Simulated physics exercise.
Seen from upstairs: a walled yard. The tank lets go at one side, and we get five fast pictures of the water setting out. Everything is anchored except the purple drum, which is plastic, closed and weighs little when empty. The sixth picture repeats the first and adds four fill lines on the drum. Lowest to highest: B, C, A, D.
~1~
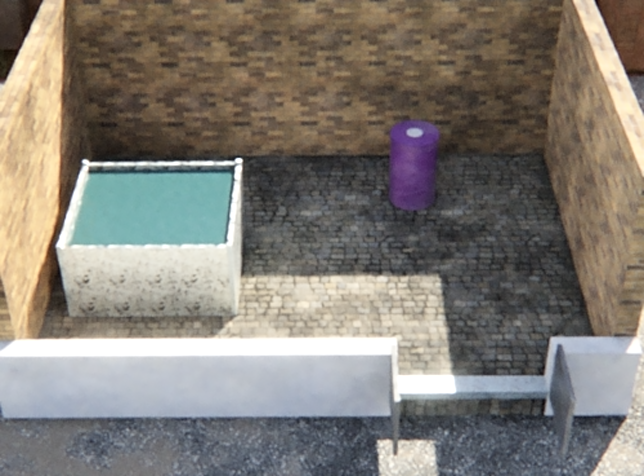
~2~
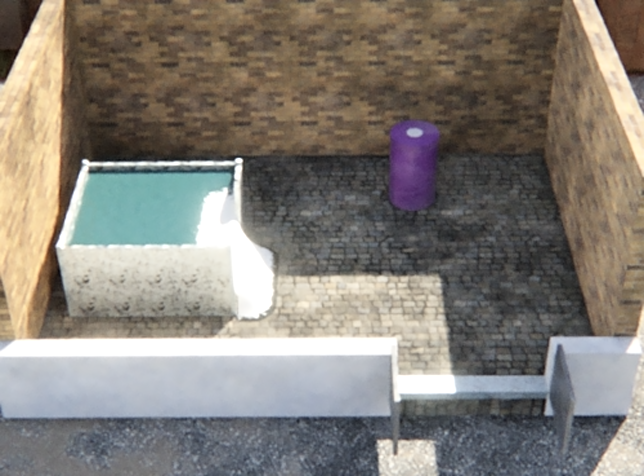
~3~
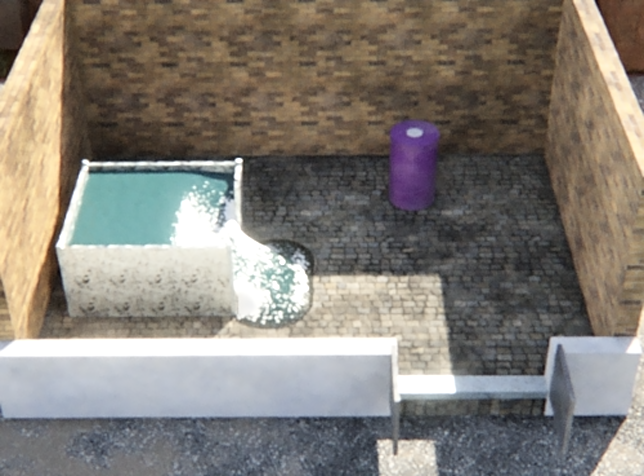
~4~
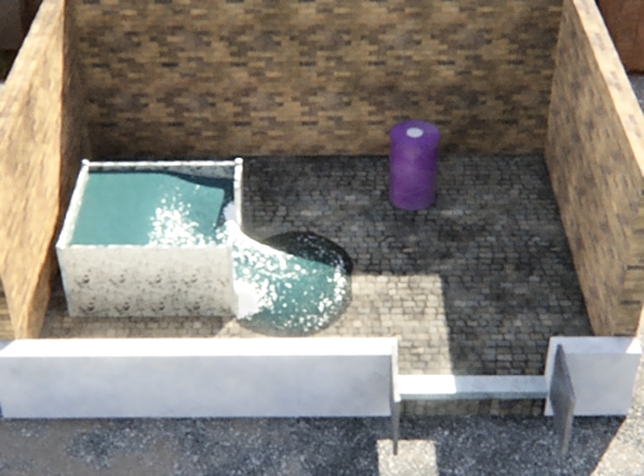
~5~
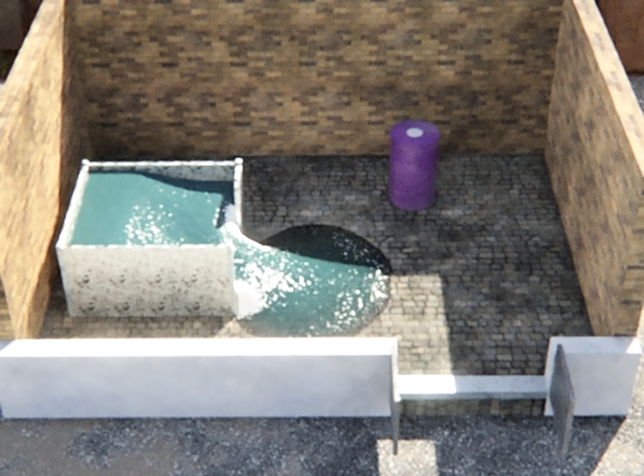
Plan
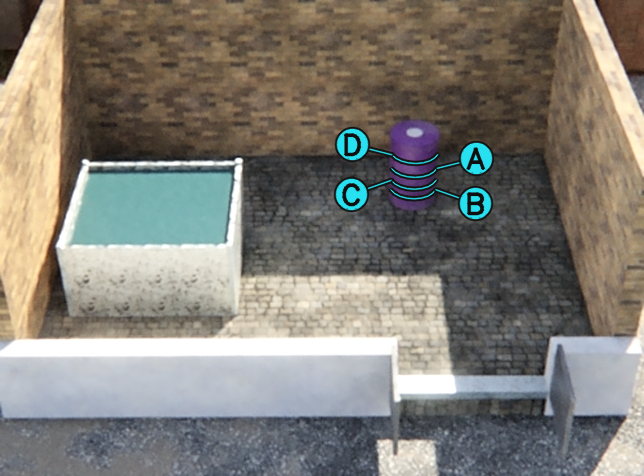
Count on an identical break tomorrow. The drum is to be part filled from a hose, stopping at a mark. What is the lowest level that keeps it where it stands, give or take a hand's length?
B.
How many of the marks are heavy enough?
All four.
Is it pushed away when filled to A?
No.
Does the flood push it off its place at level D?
No, not at all.
In cyan, A at (415, 177); B at (414, 198); C at (414, 189); D at (415, 163); from the bottom up B, C, A, D.
If A is chosen, it does not move.
If B is chosen, it does not move.
If C is chosen, it does not move.
If D is chosen, it does not move.
